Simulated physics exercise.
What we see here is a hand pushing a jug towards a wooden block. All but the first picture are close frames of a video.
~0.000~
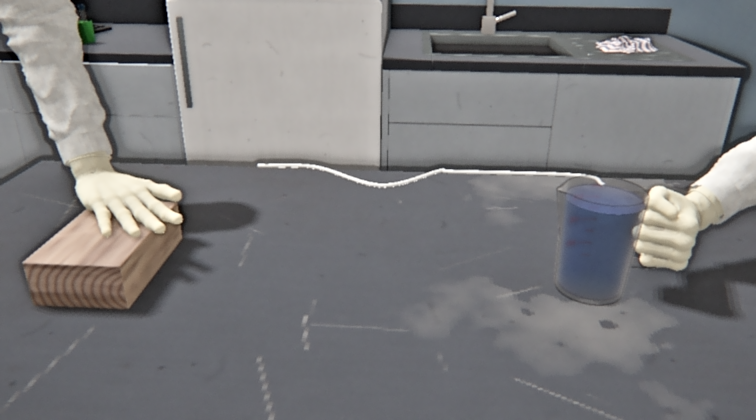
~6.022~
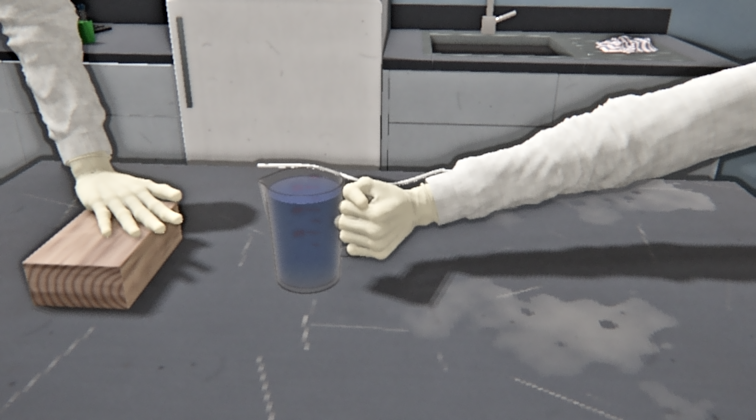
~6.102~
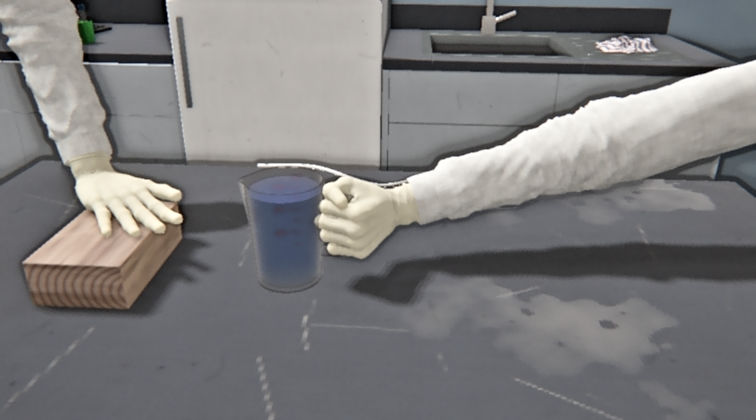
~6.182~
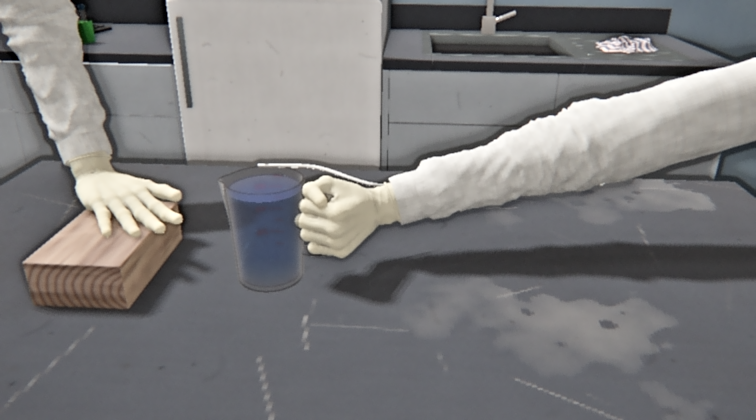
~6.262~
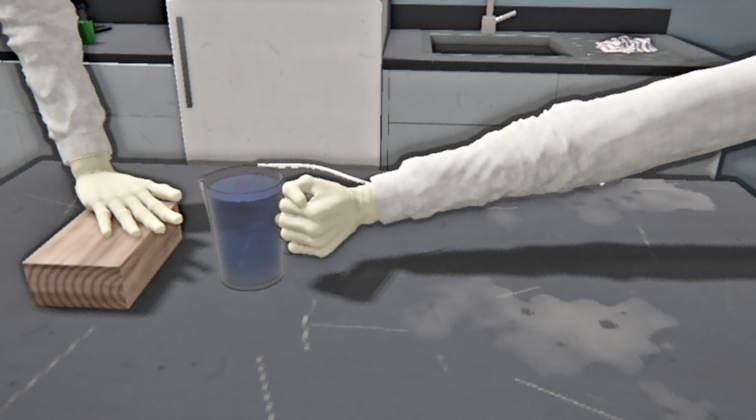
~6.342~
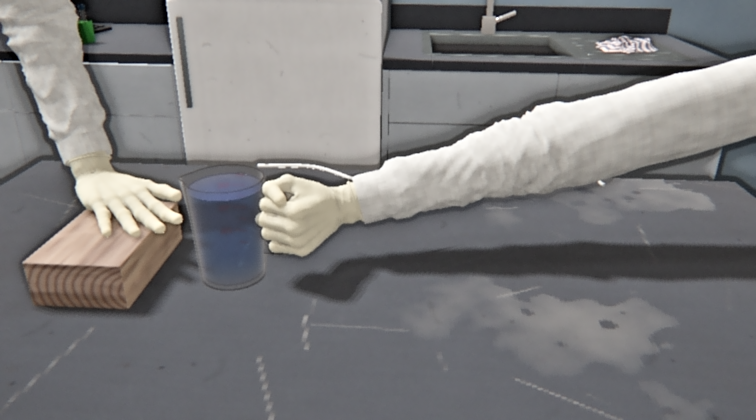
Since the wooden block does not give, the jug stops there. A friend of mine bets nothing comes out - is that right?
No, some spills.
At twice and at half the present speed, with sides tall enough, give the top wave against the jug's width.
It climbs to 50 per cent first and to 15 per cent second.
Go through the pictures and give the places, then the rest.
At rest; jug (597, 238) nearly full; wooden block (112, 249), in the first frame.
Under way; jug nearly full, surface at (305, 190), in the second frame.
Moved on by about 20 px; jug (287, 227) nearly full, in the third frame.
Moved on by about 20 px; jug nearly full, surface at (265, 189), in the fourth frame.
Moved on by about 20 px; jug (248, 226) nearly full, in the fifth frame.
Moved on by about 20 px; jug nearly full, surface at (226, 187); wooden block (112, 249), in the sixth frame.
After 6.5 s, the jug meets the wooden block.
After 6.6 s, the dyed water surges up the wall; some has gone over its rim.
After 7.9 s, the jug stands at the wooden block; some has gone over its rim.
